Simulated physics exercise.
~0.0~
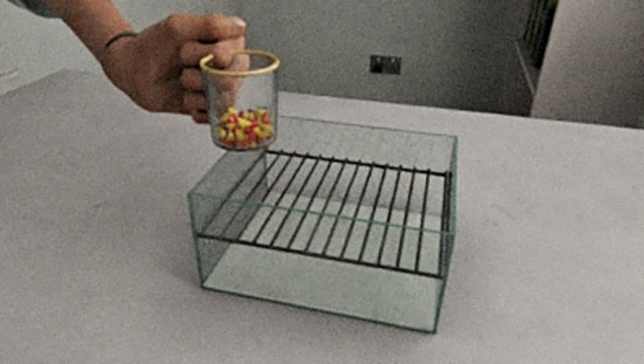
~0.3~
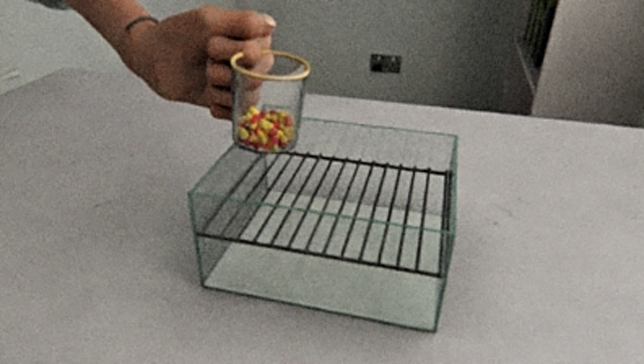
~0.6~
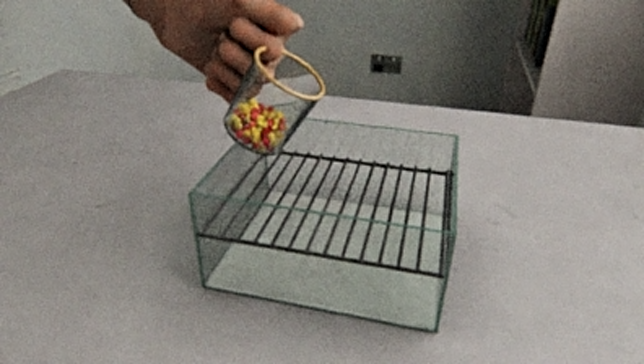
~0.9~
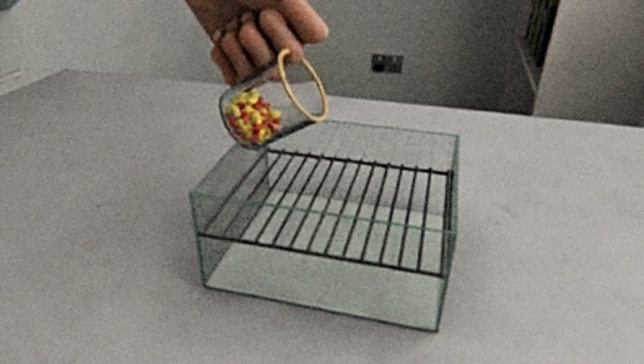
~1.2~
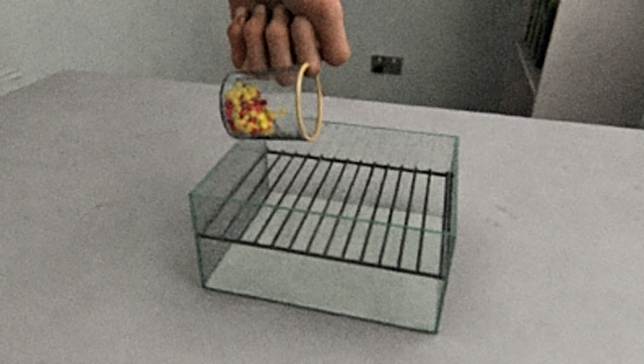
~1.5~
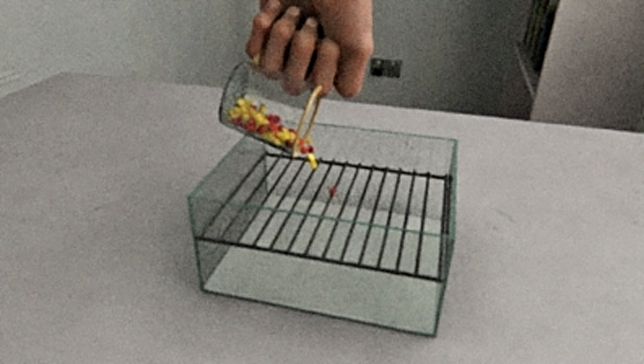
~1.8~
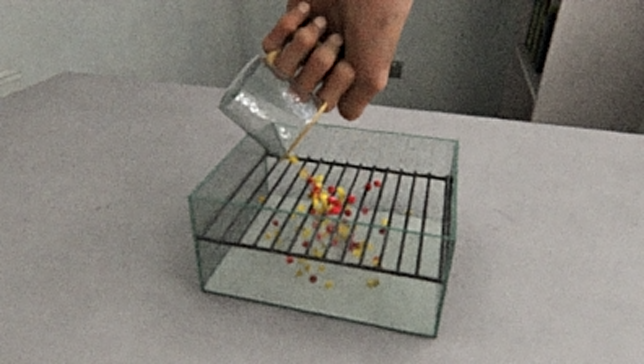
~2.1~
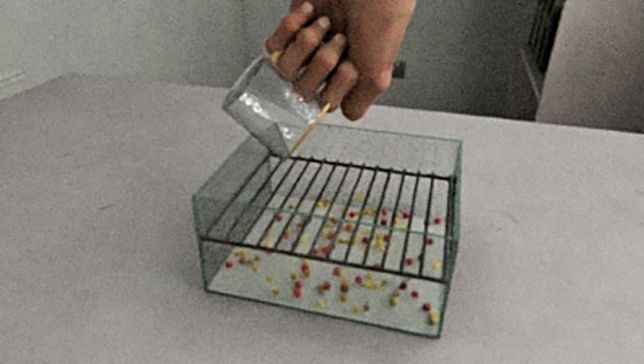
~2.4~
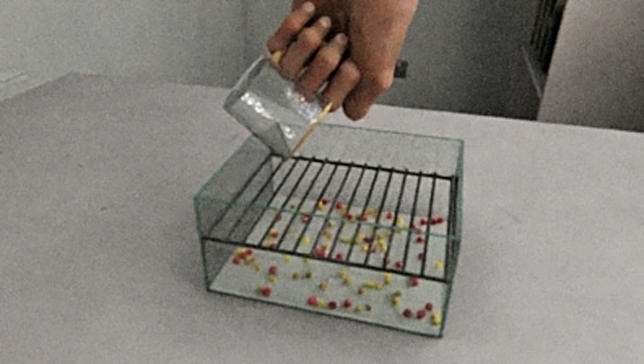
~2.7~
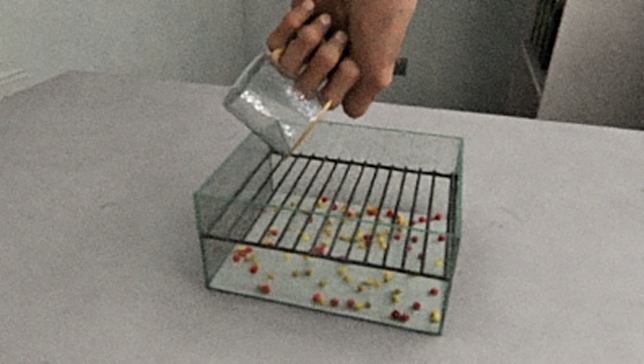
On a pale grey tabletop before a grey wall with a dark socket, seen from slightly above by a gently swaying camera, stands a clear, green-edged glass box with a black wire rack across its inside. At the upper left, a hand holds a clear cup with a golden rim, containing small red and yellow pieces. The hand moves right and tips the cup over the rack. A few pieces slide out first, then the rest tumble down onto the wires and drop through. The emptied cup stays tilted downward, while both colours lie scattered beneath the rack.
